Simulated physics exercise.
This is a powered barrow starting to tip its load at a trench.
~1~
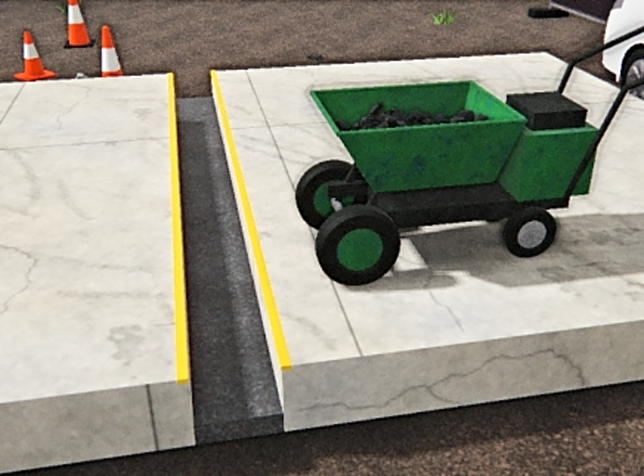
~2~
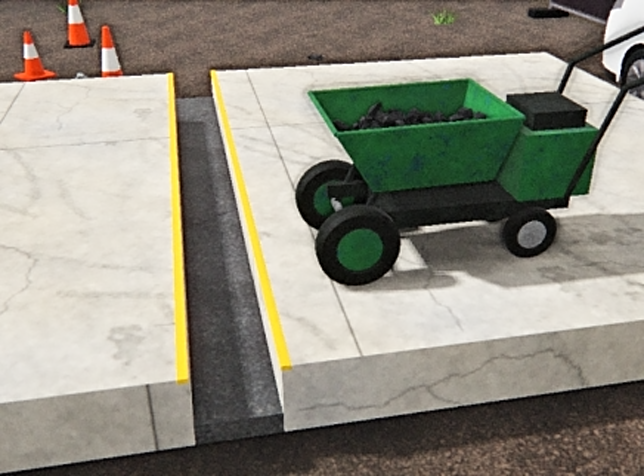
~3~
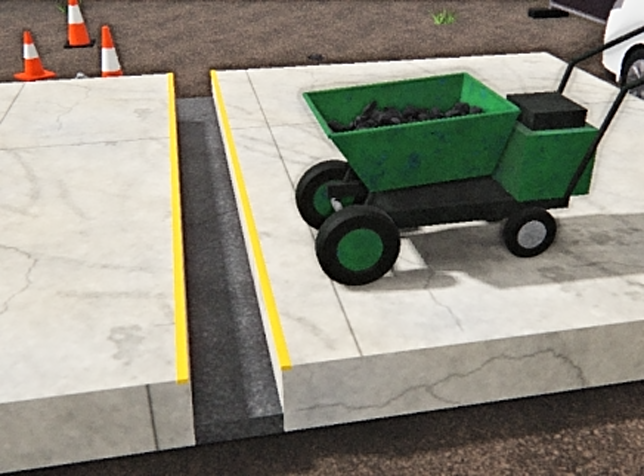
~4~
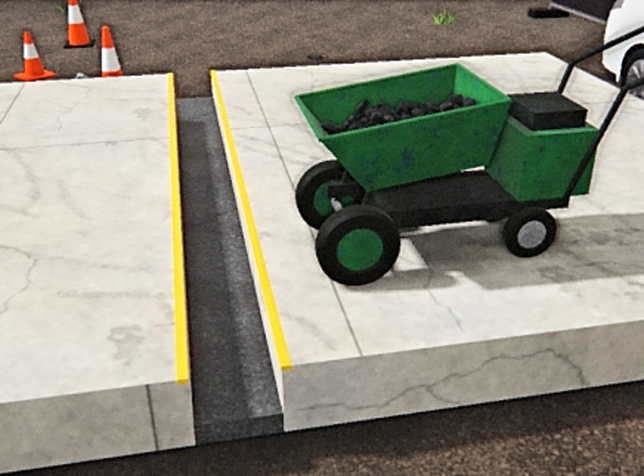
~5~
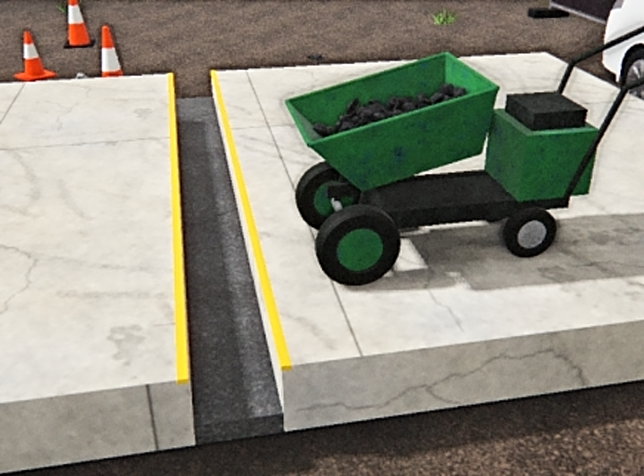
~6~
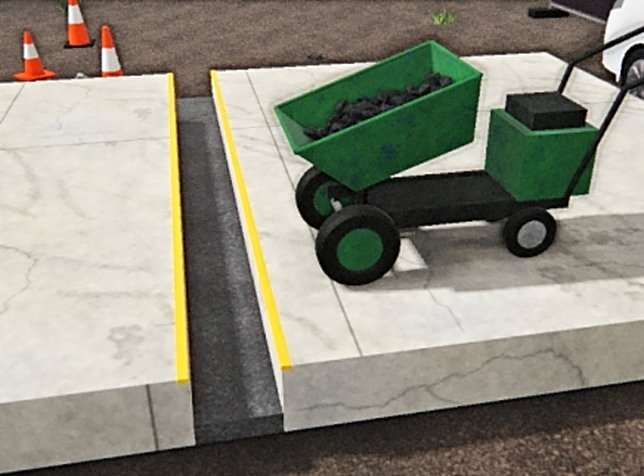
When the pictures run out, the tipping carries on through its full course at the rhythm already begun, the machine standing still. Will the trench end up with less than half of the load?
No - result: Mostly in.
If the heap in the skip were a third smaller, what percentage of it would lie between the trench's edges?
About 90 %.
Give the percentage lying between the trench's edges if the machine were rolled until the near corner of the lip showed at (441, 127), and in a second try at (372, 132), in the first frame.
You'd see around 50 per cent the first time and around 100 per cent the second.
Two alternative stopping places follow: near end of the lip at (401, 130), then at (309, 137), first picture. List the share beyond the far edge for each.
Position 1: Near 0 %; position 2: Near 60 %.
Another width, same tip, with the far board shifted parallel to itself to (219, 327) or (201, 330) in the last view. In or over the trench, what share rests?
Lab note: Try one 30 per cent, try two 60 per cent.
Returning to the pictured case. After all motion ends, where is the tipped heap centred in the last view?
Around (208, 299).
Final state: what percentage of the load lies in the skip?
Roughly 0 per cent.
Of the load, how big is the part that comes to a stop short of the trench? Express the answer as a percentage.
I'd estimate about 0 per cent of the load.
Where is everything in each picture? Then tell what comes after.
The first frame shows lip of the skip (339, 135), level; top of the load (403, 127), lumps of coal; first edge of the trench (275, 321); far edge (180, 332), the trench over half as wide as the skip, and about half as deep as wide.
The second frame shows lip of the skip (337, 135), level; top of the load (405, 128).
The third frame shows lip of the skip (331, 137), tipped barely; top of the load (418, 126).
The fourth frame shows lip of the skip (321, 140), tipped a little; top of the load (423, 120).
The fifth frame shows lip of the skip (310, 145), tipped a little; top of the load (426, 111).
The sixth frame shows lip of the skip (296, 153), tipped clearly; top of the load (430, 103); first edge of the trench (275, 321); far edge (180, 332).
Just after the last frame, skip tipped steeply; every one in the skip.
A moment on, skip tipped right over; the larger part in the skip; about a tenth in or heaped over the trench; about a tenth falling.
Further on, skip tipped right over; about a tenth in the skip; roughly two thirds in or heaped over the trench; roughly a quarter beyond it.
When it is over, skip tipped right over; the larger part in or heaped over the trench; roughly a quarter beyond it.
